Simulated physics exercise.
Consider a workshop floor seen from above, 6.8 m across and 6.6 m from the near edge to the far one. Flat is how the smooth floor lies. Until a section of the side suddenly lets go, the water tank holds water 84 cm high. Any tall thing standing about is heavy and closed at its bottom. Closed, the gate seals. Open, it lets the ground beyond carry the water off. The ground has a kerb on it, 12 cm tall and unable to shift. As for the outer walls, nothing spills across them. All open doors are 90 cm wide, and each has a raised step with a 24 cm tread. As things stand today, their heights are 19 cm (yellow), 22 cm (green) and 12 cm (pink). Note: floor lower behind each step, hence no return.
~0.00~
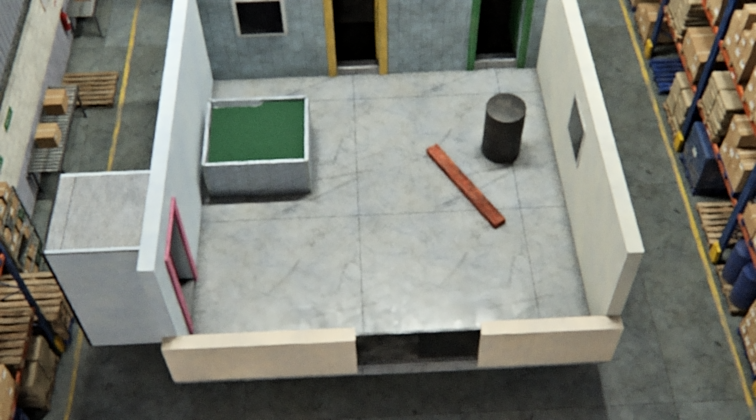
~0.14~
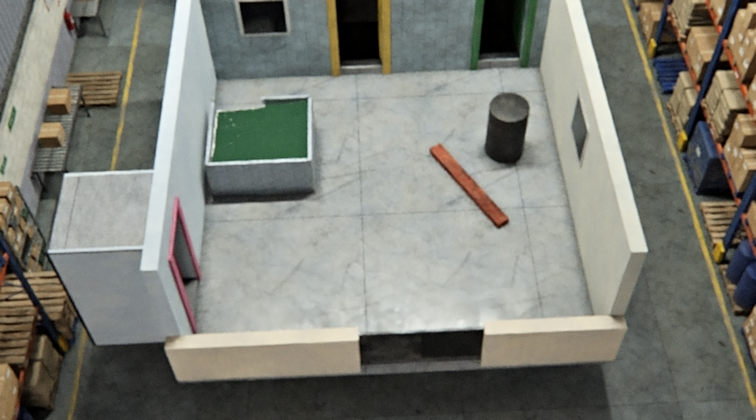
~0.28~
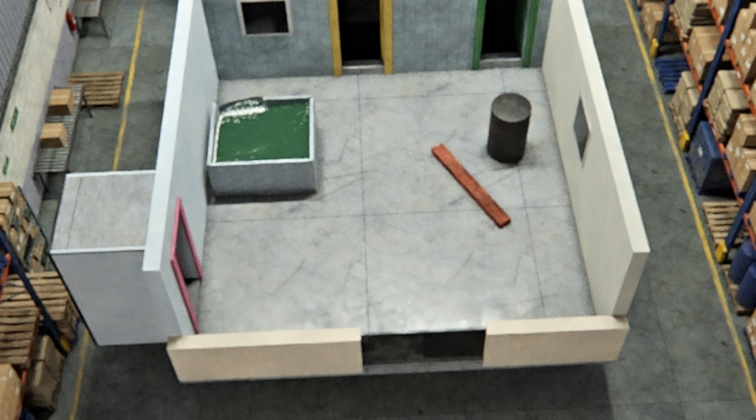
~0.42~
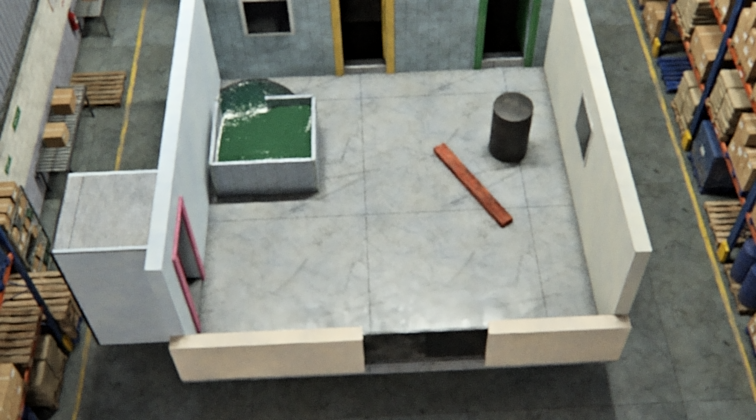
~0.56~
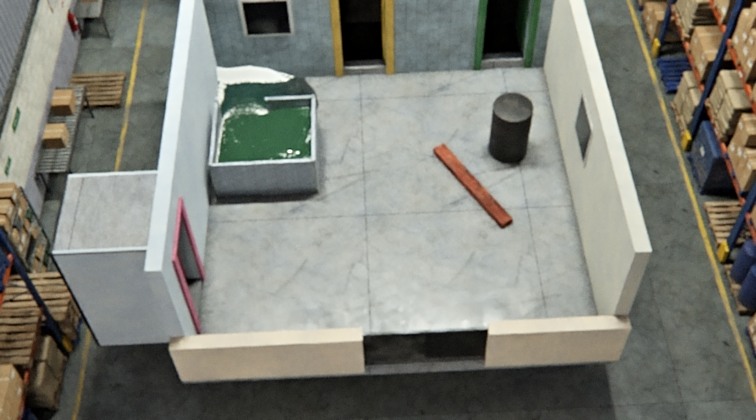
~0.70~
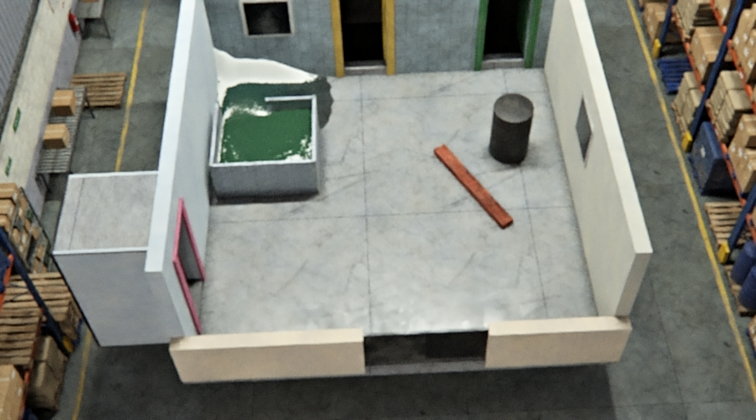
On a workshop floor, green water in a walled tank broke out through a gap on the far side, then spread along the back wall and a little to the right.
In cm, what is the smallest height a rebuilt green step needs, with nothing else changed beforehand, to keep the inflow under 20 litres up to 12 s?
Close to 12 cm is just enough.
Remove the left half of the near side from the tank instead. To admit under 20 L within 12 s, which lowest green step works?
It should stand roughly 7.5 cm high.
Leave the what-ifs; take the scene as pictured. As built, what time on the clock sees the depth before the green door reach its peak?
Peak: Close to 5.5 s.
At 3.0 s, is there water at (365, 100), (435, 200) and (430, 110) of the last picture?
Spot one awash, spot two awash, spot three awash.
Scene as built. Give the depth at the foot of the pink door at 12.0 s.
The depth there is around 9.0 cm.
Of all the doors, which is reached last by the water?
It is the pink one.
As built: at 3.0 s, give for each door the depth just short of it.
Yellow door: 11 cm; green door: 5 cm; pink door: 1 cm.
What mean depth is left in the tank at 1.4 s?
The average depth is some 51 cm.
After 1.4 s water covers 10 % of the floor, deepest (66 cm) near (230, 85); it has not reached the green door.
After 3.0 s water covers 40 % of the floor, deepest (34 cm) near (218, 116); 5 cm at the green door, 0 litres in over its 22 cm step.
After 12.0 s water covers 95 % of the floor, deepest (10 cm) near (196, 361); 7 cm at the green door, 0 litres in over its 22 cm step.
At the green door as built, the water arrived by 2.2 s and peaked near 17 cm at 5.6 s.
Run again over the same 12 s with other heights there, 41 litres in over 10 cm, 11 litres over 13.5 cm. The limit of 20 litres is kept from about 12 cm up.
